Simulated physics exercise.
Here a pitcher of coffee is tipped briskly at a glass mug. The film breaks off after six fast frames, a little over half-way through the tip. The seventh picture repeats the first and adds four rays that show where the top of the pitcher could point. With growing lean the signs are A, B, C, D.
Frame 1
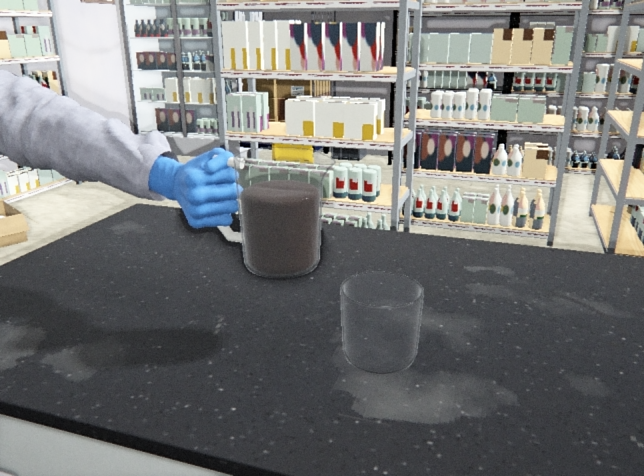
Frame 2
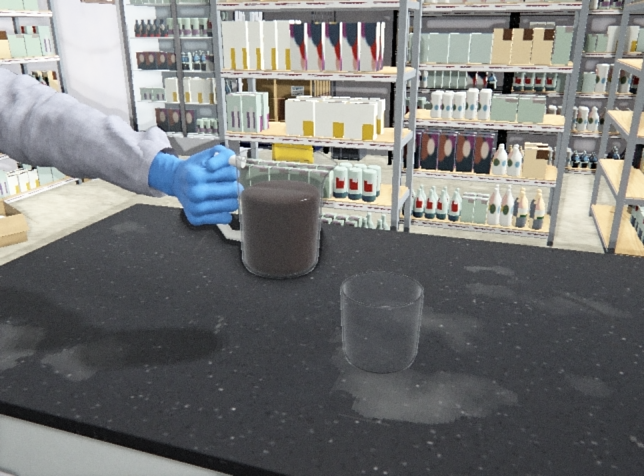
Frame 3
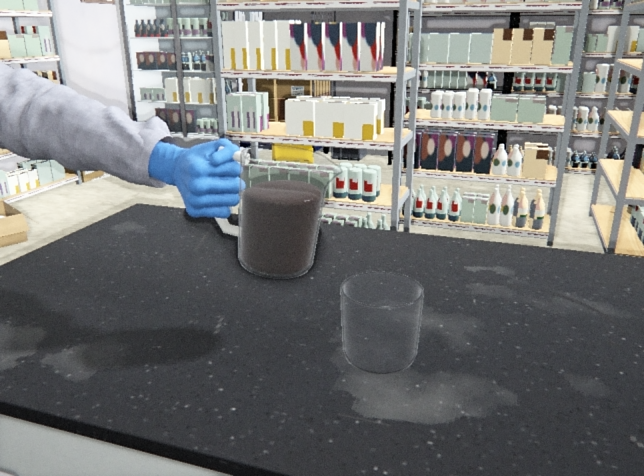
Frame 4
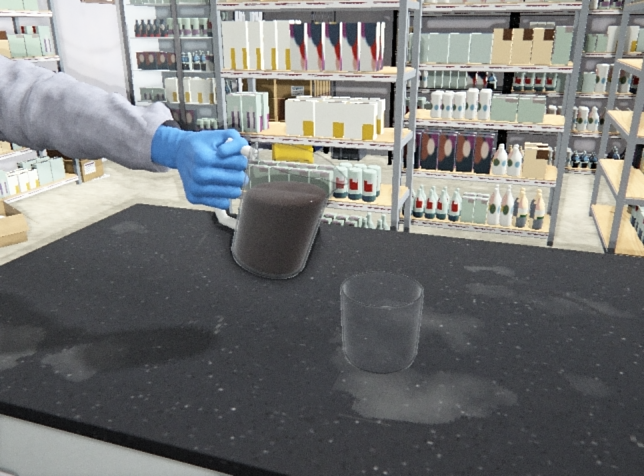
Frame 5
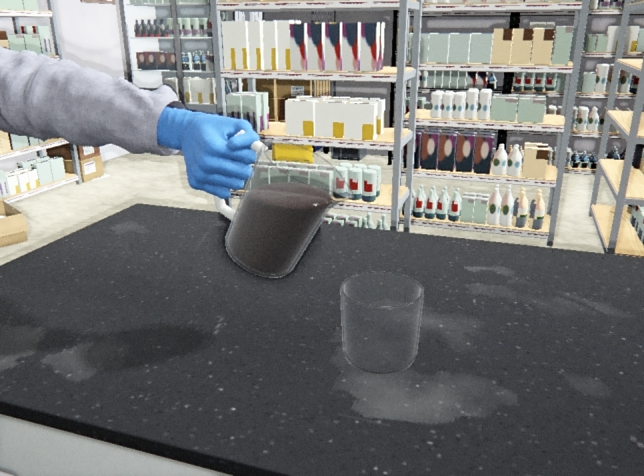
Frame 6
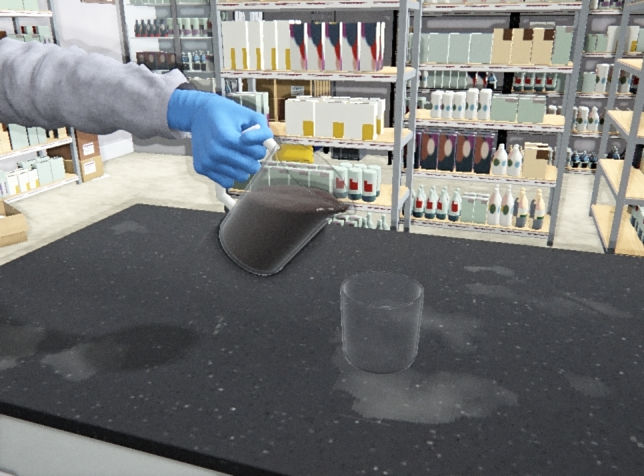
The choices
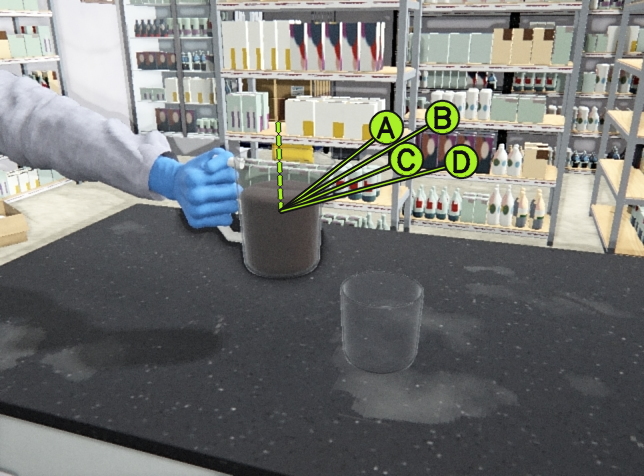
The clip opens on a blue-gloved hand holding an upright pitcher of dark liquid above a speckled black counter, with an empty clear glass to its right and stocked shelves behind. The hand rises slightly and tilts the pitcher rightward, slowly and then more steeply, with the glass still empty.
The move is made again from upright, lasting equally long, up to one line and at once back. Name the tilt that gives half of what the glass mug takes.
Use line D.
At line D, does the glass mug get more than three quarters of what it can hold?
No, it does not.
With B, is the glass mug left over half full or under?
Under half.
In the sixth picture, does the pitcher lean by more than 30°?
Yes.
On the marked copy, A at (374, 139); B at (427, 126); C at (390, 166); D at (445, 167).
With A, the glass mug ends with about 14 % of what it can hold.
With B, the glass mug ends with about 24 % of what it can hold.
With C, the glass mug ends with about 37 % of what it can hold.
With D, the glass mug ends with about 53 % of what it can hold.
